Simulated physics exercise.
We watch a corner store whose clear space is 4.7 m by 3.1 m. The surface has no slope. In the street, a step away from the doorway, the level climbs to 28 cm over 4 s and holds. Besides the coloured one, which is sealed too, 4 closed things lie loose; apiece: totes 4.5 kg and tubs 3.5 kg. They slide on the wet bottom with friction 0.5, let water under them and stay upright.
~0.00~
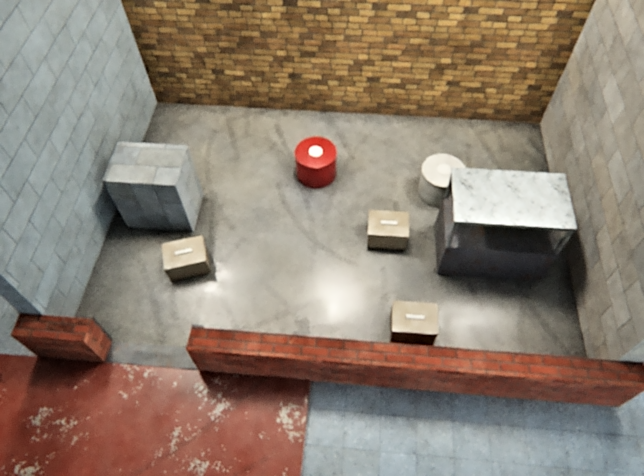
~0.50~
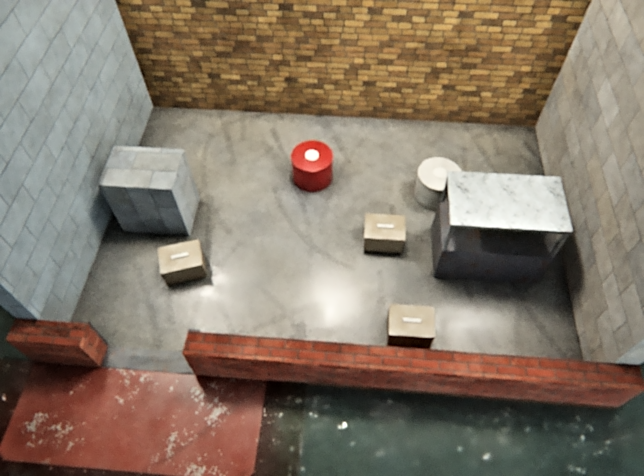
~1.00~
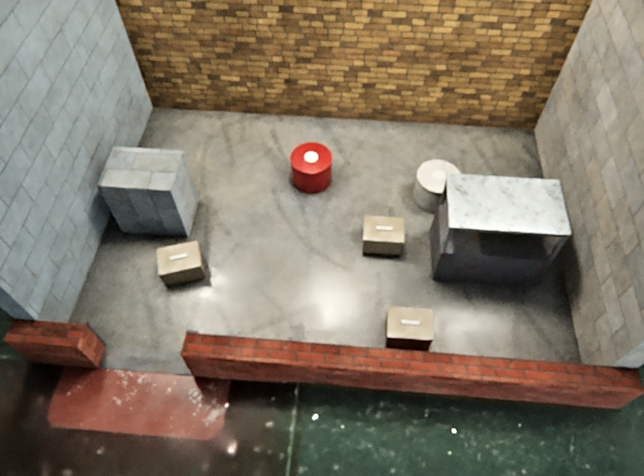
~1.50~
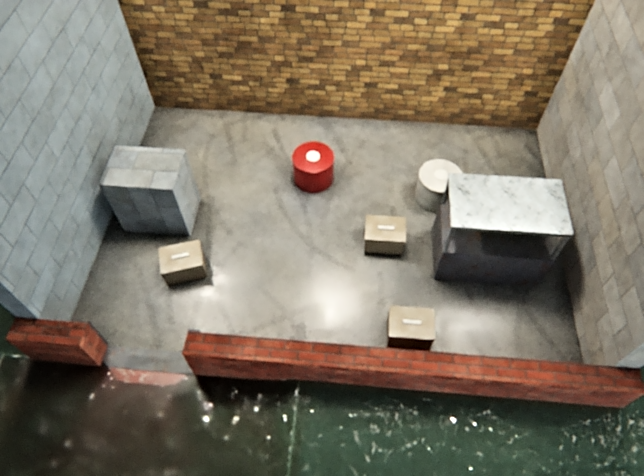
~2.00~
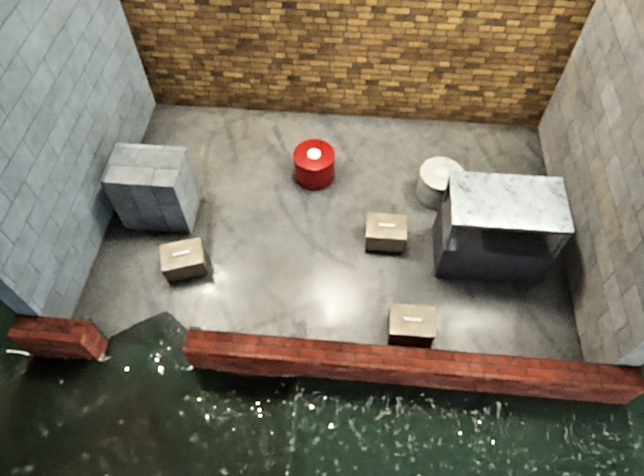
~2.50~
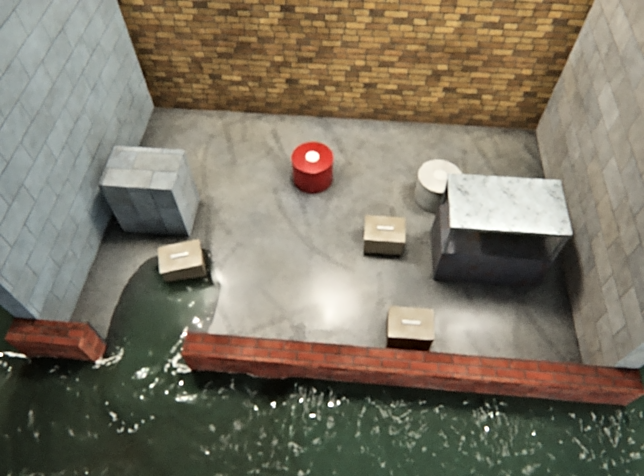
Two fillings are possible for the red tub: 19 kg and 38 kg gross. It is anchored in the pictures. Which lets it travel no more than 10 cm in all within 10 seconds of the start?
For it, only the higher weight holds it.
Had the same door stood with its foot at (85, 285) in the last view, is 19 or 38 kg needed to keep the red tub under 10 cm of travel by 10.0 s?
Then the smaller load will do.
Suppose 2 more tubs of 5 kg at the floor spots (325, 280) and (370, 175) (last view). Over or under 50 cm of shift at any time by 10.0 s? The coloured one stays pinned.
In turn: Under, more.
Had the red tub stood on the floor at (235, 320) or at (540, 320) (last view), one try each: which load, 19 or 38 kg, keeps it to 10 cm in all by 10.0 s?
In turn: The smaller is enough; it takes the larger.
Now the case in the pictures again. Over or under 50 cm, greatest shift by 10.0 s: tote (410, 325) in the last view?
Answer: Short of it.
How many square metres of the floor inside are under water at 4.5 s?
Roughly 6.5 m2.
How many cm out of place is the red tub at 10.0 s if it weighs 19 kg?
Roughly 80 cm.
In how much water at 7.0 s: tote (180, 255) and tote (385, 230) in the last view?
Roughly 4 and 4 cm.
After 3.5 s the red tub would be 0 cm from its start with 19 kg and 0 cm from its start with 38 kg; 0 cm of water round it then.
After 4.5 s the red tub would be 0 cm from its start with 19 kg and 0 cm from its start with 38 kg; 4 cm of water round it then.
After 7.0 s the red tub would be 4 cm from its start with 19 kg and 0 cm from its start with 38 kg; 6 cm of water round it then.
After 10.0 s the red tub would be 76 cm from its start with 19 kg and 0 cm from its start with 38 kg; 10 cm of water round it then.
